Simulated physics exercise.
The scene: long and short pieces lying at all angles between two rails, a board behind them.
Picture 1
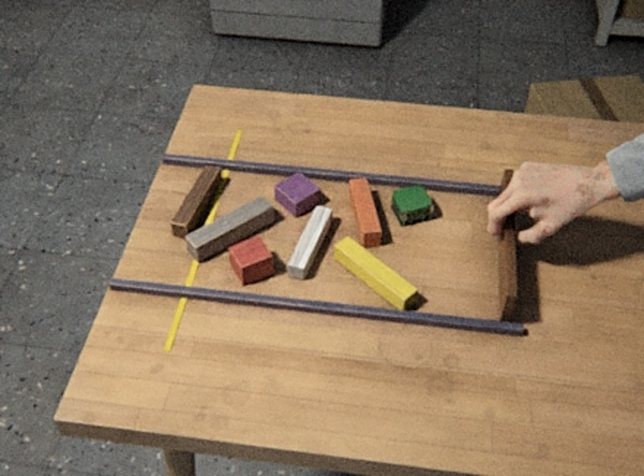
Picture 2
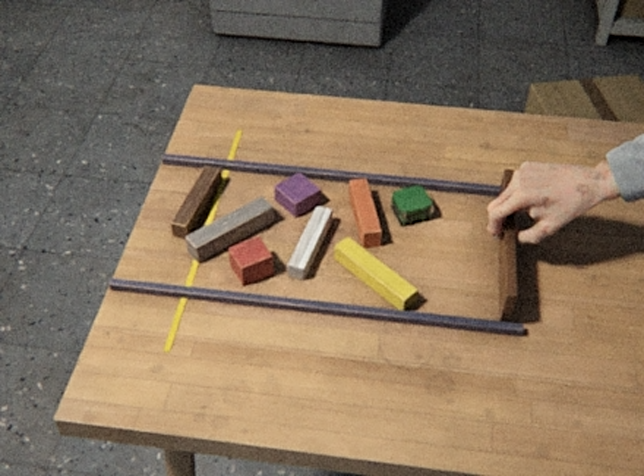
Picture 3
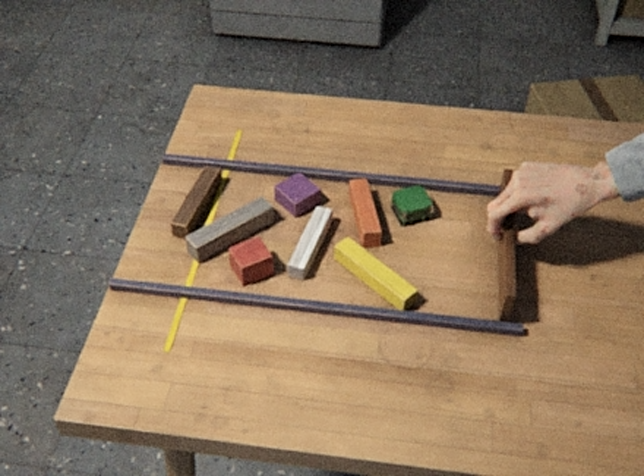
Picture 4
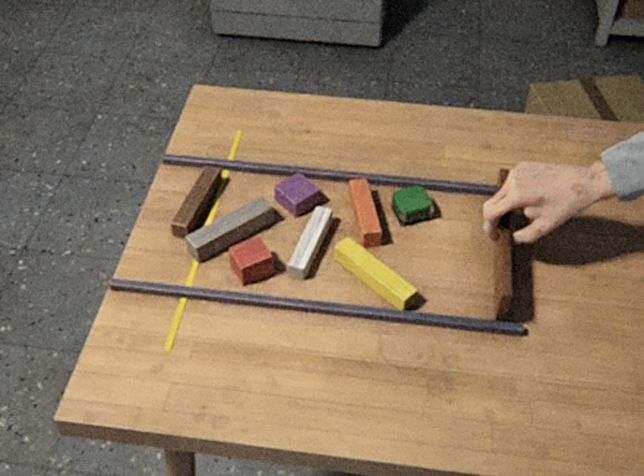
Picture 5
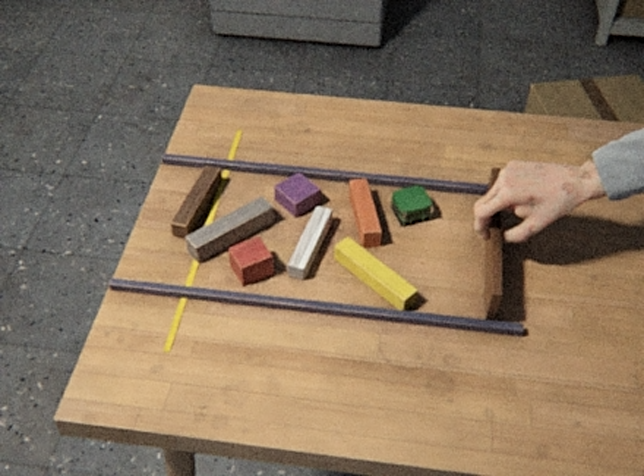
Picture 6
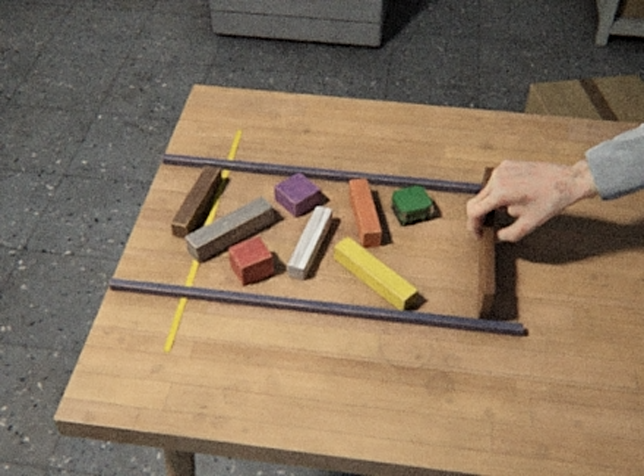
To begin with, a hand rests on an upright wooden board at the right end of two dark rails, with eight coloured blocks and bars lying at various angles between them. The hand then slides the board slightly left, while the pieces stay still, untouched by it.
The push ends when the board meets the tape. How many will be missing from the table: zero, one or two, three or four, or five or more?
Outcome: The number that fall off is one or two.
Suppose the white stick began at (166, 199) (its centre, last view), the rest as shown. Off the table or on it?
Then it tumbles off.
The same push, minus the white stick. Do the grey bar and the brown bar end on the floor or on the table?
The grey bar stays on; the brown bar drops off.
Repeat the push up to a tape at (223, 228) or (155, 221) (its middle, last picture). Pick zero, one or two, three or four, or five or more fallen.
For each place: Just one or two; five or over.
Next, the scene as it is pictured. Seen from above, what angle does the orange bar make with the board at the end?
Some 35 degrees.
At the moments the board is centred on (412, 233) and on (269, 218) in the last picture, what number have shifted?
The counts are 2 and 8.
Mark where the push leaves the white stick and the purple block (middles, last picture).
Near (159, 235) and (156, 190).
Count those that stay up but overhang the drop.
That would be 2.
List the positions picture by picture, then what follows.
In the first picture, brown bar (197, 201); grey bar (231, 229); red block (251, 261); board (507, 243); tape (208, 227).
In the second picture, grey bar (231, 229); white stick (311, 242).
In the third picture, red block (251, 261); green case (411, 206).
In the fourth picture, brown bar (197, 201); board (502, 242).
In the fifth picture, grey bar (231, 229); yellow stick (375, 273).
In the sixth picture, brown bar (197, 201); grey bar (231, 229); red block (251, 261); board (487, 240); tape (208, 227).
Early on, none off yet; brown bar at rest near (197, 201); grey bar at rest near (231, 229); red block at rest near (251, 261).
Finally, the number that fall off is one or two; lost, grey bar and brown bar.
